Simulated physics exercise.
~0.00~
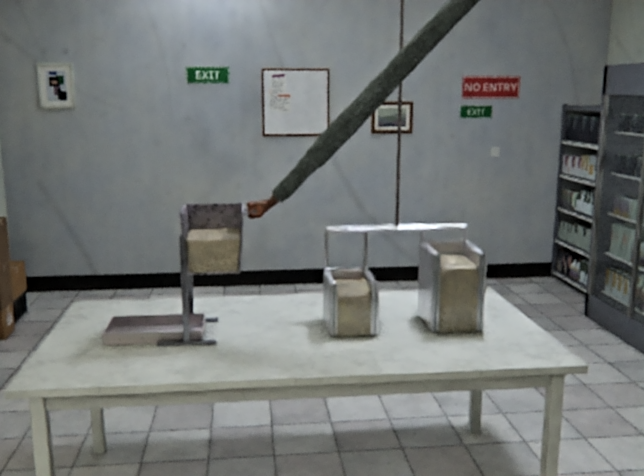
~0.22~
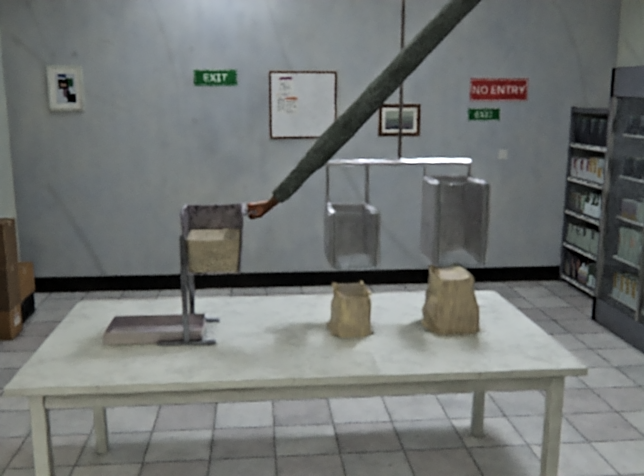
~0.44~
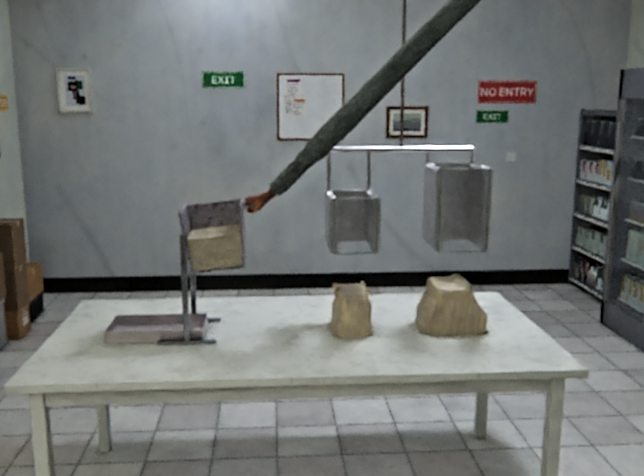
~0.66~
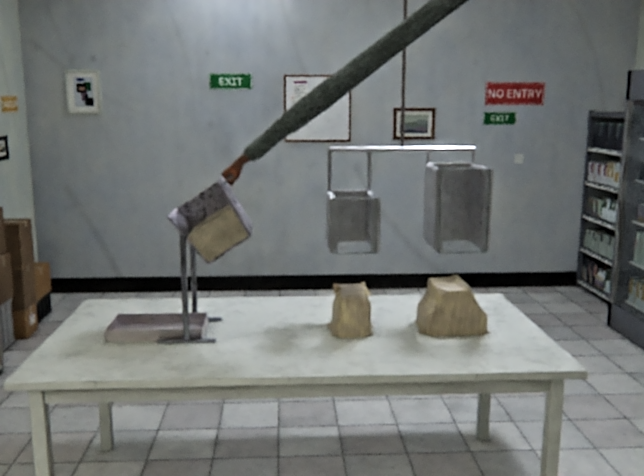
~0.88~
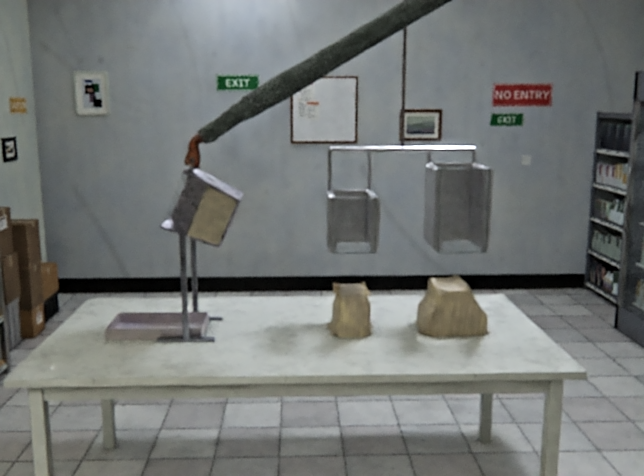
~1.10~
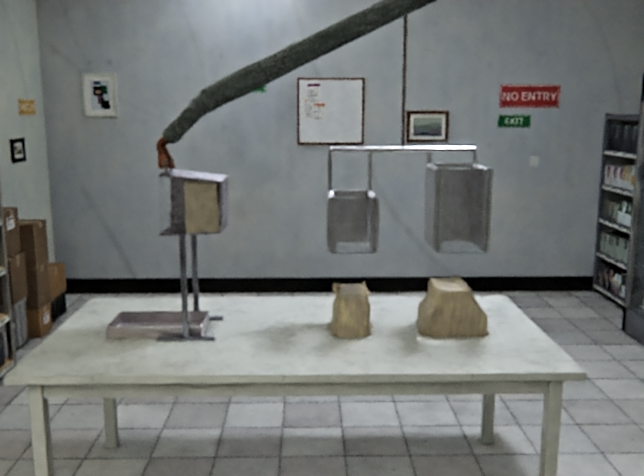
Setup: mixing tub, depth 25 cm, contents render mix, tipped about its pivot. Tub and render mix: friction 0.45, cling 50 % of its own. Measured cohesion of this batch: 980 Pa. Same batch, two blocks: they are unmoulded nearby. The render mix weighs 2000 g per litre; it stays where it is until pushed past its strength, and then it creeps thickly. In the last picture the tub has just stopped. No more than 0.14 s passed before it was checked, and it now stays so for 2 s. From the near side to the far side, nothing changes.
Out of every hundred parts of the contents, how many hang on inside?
Some 100 in every hundred.
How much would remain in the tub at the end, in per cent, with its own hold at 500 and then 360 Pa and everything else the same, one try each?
The answers, in order, are 80 % and 75 %.
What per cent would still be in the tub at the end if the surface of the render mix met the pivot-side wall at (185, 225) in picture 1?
Then roughly 100 %.
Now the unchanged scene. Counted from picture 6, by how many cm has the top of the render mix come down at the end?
Roughly 3 cm.
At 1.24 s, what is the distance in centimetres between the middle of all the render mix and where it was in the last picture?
Some 2 cm.
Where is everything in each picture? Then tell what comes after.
In the first frame, handle-side rim at (242, 212), tilt 0 degrees; crest of the render mix at (229, 239); block heights 19 cm, 29 cm (left to right).
In the second frame, handle-side rim at (242, 213), tilt 0 degrees; crest of the render mix at (229, 239); block heights 19 cm, 26 cm (left to right).
In the third frame, handle-side rim at (239, 207), tilt 6 degrees; crest of the render mix at (236, 234); block heights 19 cm, 22 cm (left to right).
In the fourth frame, handle-side rim at (217, 184), tilt 34 degrees; crest of the render mix at (229, 209); block heights 19 cm, 22 cm (left to right).
In the fifth frame, handle-side rim at (183, 173), tilt 66 degrees; crest of the render mix at (207, 188); block heights 19 cm, 22 cm (left to right).
In the sixth frame, handle-side rim at (159, 177), tilt 88 degrees; crest of the render mix at (191, 182); block heights 19 cm, 22 cm (left to right).
After 1.24 s, the tub is at 88 degrees and holds 100 %.
After 1.41 s, the tub is at 88 degrees and holds 100 %.
After 1.58 s, the tub is at 88 degrees and holds 100 %.
After 1.75 s, the tub is at 88 degrees and holds 100 %.
After 3.10 s, the tub is at 88 degrees and holds 100 %.
